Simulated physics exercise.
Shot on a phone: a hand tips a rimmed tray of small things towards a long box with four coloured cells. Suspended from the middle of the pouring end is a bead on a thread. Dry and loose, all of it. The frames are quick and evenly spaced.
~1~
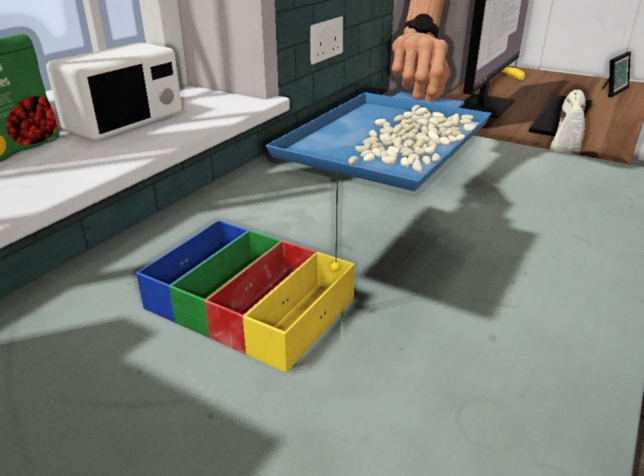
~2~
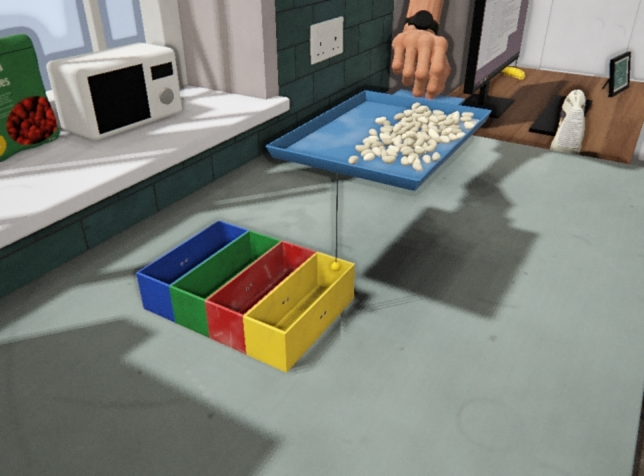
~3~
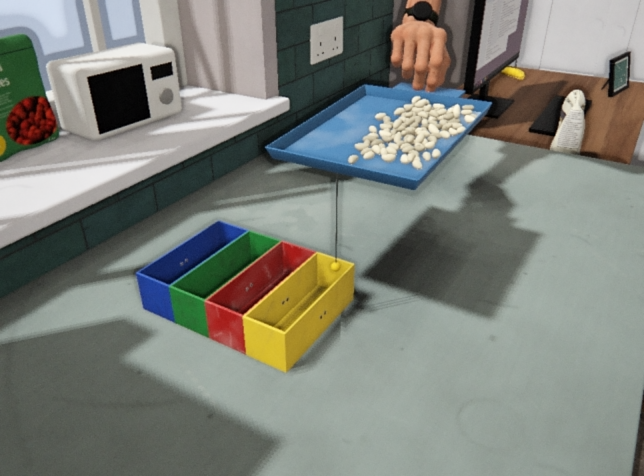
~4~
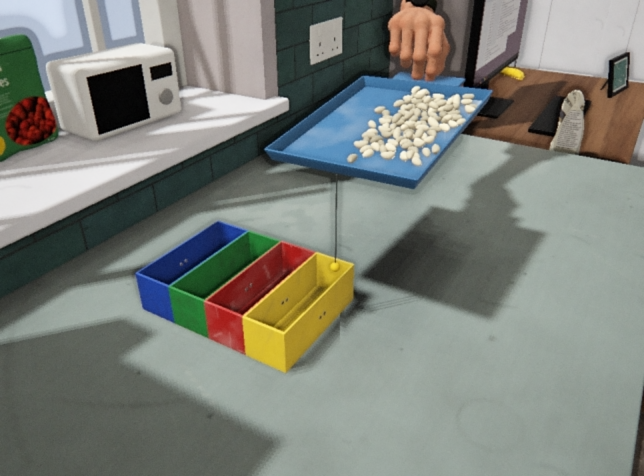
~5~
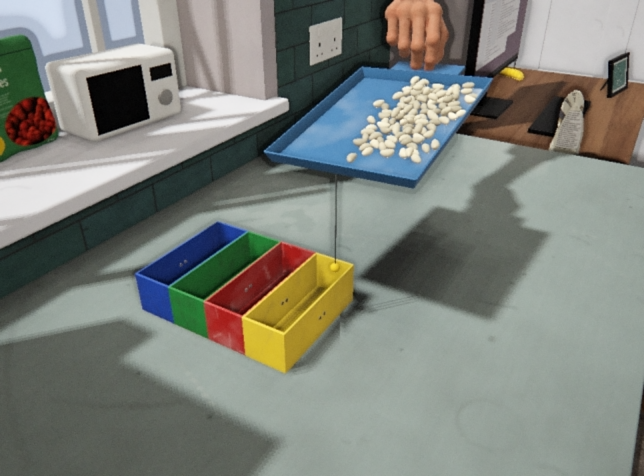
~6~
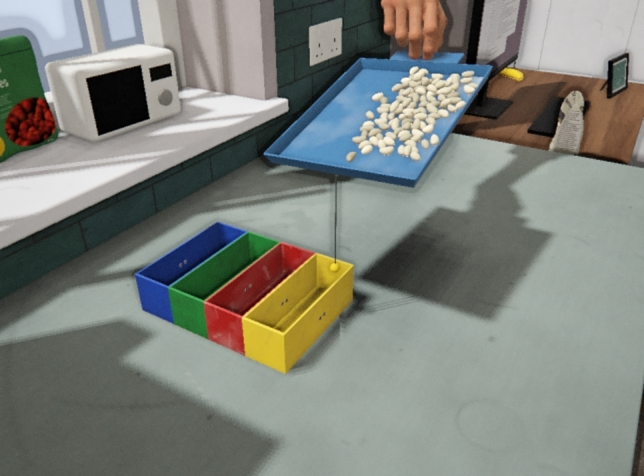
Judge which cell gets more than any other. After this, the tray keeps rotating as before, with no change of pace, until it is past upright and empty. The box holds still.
Most goes to the red cell.
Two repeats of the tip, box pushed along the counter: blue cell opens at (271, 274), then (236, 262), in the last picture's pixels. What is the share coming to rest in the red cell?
Roughly 10 per cent, then roughly 30 per cent.
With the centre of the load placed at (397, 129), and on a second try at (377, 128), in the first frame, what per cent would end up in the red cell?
Estimate: 50 % first, 50 % second.
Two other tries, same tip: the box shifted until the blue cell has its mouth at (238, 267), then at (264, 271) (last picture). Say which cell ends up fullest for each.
That green cell first, that blue cell second.
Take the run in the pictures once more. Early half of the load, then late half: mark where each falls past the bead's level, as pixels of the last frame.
Starting near (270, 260), moving on to near (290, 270).
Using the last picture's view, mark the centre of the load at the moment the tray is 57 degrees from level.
I'd put the middle of the pieces at roughly (316, 154).
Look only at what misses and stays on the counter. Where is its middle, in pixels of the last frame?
Roughly at (369, 358).
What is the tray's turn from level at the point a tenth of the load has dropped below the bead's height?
Around 60° of tilt.
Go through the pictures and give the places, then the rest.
The first picture shows corners of the pouring end at (272, 145) and (416, 178), level; middle of the load at (415, 133), white beans; bead on its thread at (336, 267); blue cell at (156, 294); green cell at (190, 308); red cell at (226, 324); yellow cell at (265, 340).
The second picture shows corners of the pouring end at (272, 145) and (416, 178), level; middle of the load at (415, 131).
The third picture shows corners of the pouring end at (272, 146) and (415, 177), tipped barely, lowest at the left corner; middle of the load at (415, 127).
The fourth picture shows corners of the pouring end at (271, 148) and (414, 176), tipped a little, lowest at the left corner; middle of the load at (414, 120).
The fifth picture shows corners of the pouring end at (270, 150) and (413, 176), tipped a little, lowest at the left corner; middle of the load at (414, 113).
The sixth picture shows corners of the pouring end at (269, 152) and (412, 176), tipped clearly, lowest at the left corner; middle of the load at (413, 106); blue cell at (155, 295); green cell at (189, 310); red cell at (225, 325); yellow cell at (264, 342).
Soon, tray tipped steeply; most on the tray; a stray few in the red cell; a stray few in the yellow cell; a stray few in the green cell; a small part falling or outside the box.
A while on, tray tipped right over; about a quarter on the tray; about a quarter in the red cell; a small part in the yellow cell; a small part in the green cell; a stray few in the blue cell; about a quarter falling or outside the box.
Towards the end, tray tipped past a quarter turn; about half in the red cell; about a third in the yellow cell; a small part in the green cell; a stray few in the blue cell; a small part falling or outside the box.
Finally, tray tipped past a quarter turn; about half in the red cell; about a third in the yellow cell; a small part in the green cell; a stray few in the blue cell; a small part outside the box.
